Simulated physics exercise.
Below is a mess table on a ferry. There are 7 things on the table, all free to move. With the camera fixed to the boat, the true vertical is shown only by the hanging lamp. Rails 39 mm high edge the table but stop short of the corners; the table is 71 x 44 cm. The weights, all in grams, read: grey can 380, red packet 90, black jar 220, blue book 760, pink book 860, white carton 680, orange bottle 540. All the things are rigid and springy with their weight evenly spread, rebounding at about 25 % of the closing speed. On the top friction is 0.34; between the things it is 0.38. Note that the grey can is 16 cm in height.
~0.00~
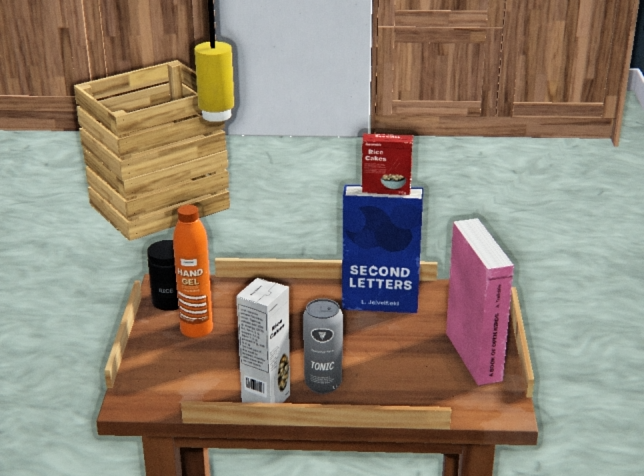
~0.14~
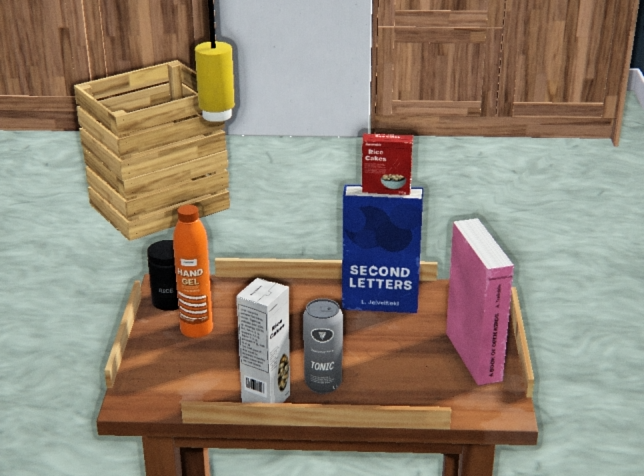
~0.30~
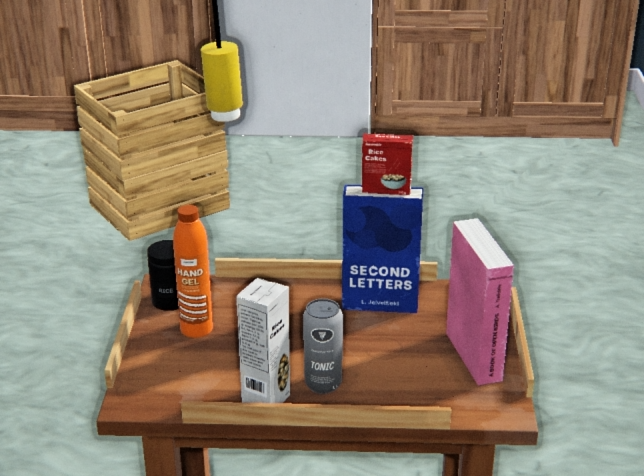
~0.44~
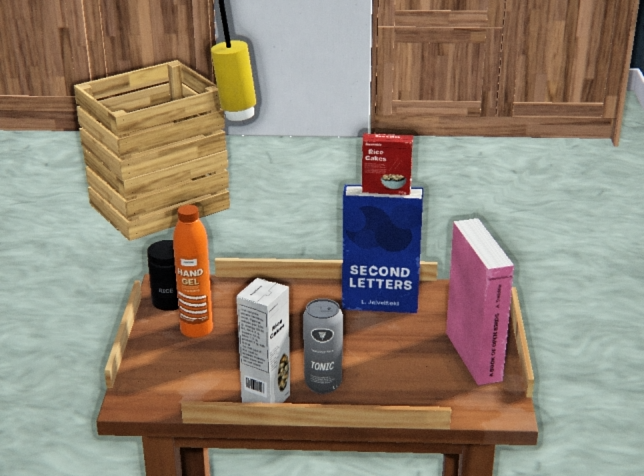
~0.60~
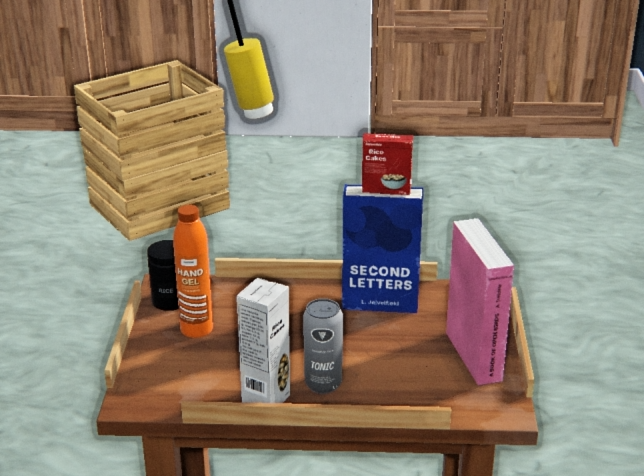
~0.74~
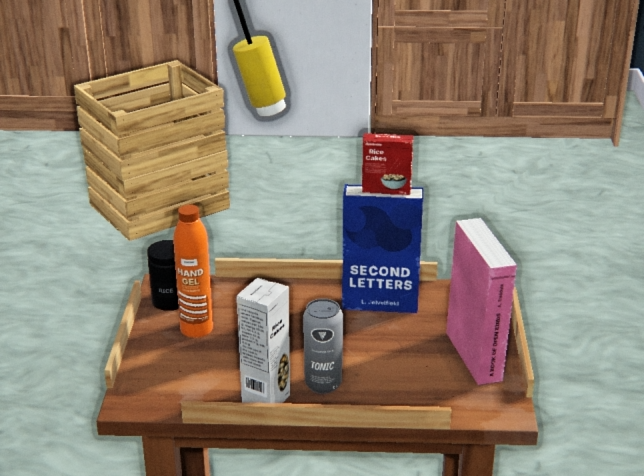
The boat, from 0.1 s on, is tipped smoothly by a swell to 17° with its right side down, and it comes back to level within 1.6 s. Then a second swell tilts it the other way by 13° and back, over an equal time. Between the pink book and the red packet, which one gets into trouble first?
Of the two named, the former.
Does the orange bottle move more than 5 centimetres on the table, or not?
In the end the orange bottle has moved.
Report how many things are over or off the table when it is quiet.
The answer: 2.
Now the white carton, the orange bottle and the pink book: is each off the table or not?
Well, the white carton does not come off, the orange bottle does not come off, and the pink book does come off.
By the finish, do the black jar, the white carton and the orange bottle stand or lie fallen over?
Well, the black jar holds steady, the white carton holds steady, and the orange bottle tumbles down.
After 1.24 s, heel 10°, right side down; pink book now off the table; orange bottle tipped 48° from how it sat.
After 1.44 s, heel 4°, right side down; orange bottle on its side.
After 1.74 s, boat level; orange bottle on its side.
At rest (3.8 s), off the table, pink book; tipped over on the table, orange bottle; the other 5 in place, give or take 5 cm. Seen from the same camera at the end, red packet near (387, 165). Pink book went at 1.04 s; red packet was never lost.
